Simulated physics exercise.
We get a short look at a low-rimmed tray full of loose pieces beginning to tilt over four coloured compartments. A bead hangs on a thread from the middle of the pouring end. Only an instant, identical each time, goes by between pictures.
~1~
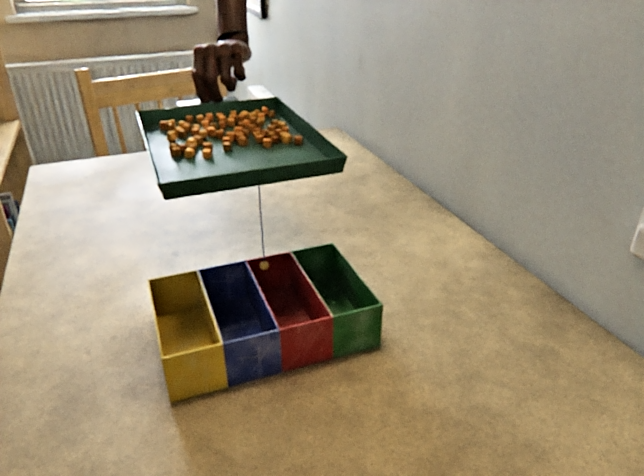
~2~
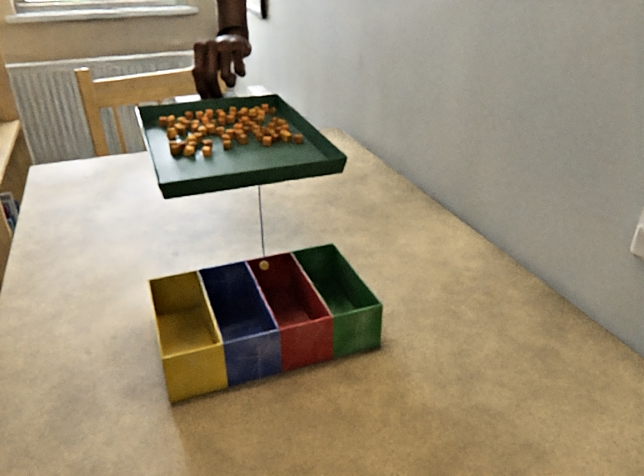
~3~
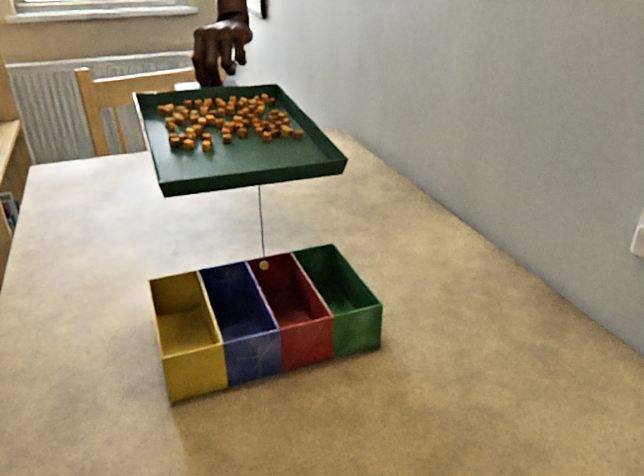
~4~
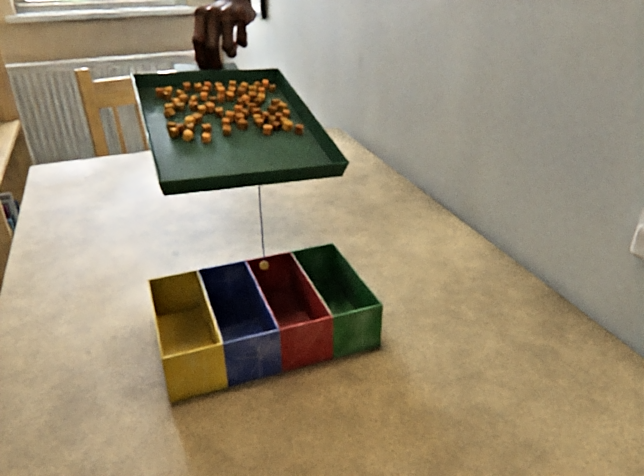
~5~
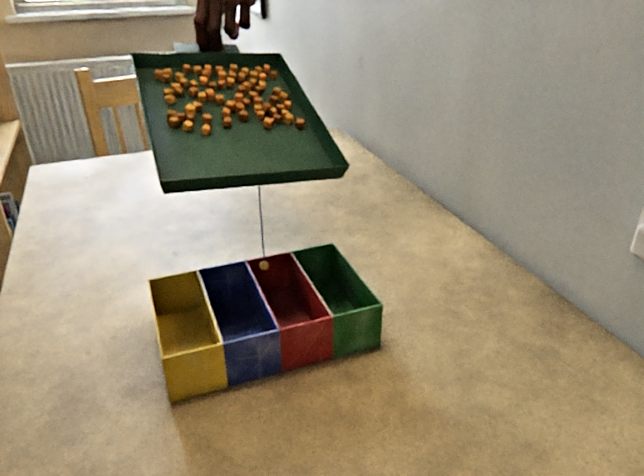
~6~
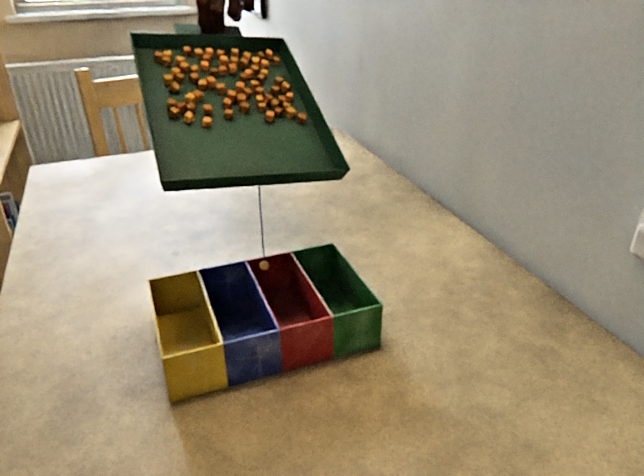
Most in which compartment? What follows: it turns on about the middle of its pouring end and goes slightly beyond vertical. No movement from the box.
Green compartment.
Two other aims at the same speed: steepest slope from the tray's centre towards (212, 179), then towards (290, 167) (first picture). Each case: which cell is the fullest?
So the first one goes to the cell in yellow and the second to that green cell.
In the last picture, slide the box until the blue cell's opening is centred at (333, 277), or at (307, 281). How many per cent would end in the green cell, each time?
The first try yields 0% and the second yields 0%.
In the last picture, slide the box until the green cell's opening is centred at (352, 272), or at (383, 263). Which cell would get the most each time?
Going by the two tries in order: Green, then the red cell.
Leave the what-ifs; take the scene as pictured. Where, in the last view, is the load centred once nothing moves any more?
Resting centre, last frame: Roughly (342, 328).
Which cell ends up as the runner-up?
That one is the red one.
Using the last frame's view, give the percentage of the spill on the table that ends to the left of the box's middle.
Roughly 0 in a hundred.
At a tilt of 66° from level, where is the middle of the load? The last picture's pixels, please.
Its middle sits at about pixel (307, 155).
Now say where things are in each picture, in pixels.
The first frame shows corners of the pouring end near (162, 181) and (342, 155), level; middle of the load near (238, 131), croutons; bead on its thread near (264, 266); yellow cell near (195, 369); blue cell near (253, 354); red cell near (307, 340); green cell near (357, 327).
The second frame shows corners of the pouring end near (162, 181) and (342, 156), level; middle of the load near (238, 129).
The third frame shows corners of the pouring end near (162, 180) and (343, 158), tipped barely, lowest at the right corner; middle of the load near (238, 121).
The fourth frame shows corners of the pouring end near (163, 179) and (344, 161), tipped a little, lowest at the right corner; middle of the load near (238, 110).
The fifth frame shows corners of the pouring end near (163, 178) and (345, 163), tipped clearly, lowest at the right corner; middle of the load near (239, 98).
The sixth frame shows corners of the pouring end near (164, 177) and (345, 166), tipped clearly, lowest at the right corner; middle of the load near (240, 87); yellow cell near (195, 369); blue cell near (253, 354); red cell near (307, 340); green cell near (357, 327).
Shortly afterwards, tray tipped steeply; the whole lot on the tray.
Next, tray tipped past a quarter turn; near a third on the tray; near a quarter in the green cell; a little in the red cell; near a quarter falling or outside the box.
Some moments later, tray tipped past a quarter turn; near half in the green cell; near a quarter in the red cell; only a few in the blue cell; near a quarter falling or outside the box.
In the end, tray tipped past a quarter turn; near half in the green cell; near a quarter in the red cell; only a few in the blue cell; none at all in the yellow cell; near a quarter outside the box.
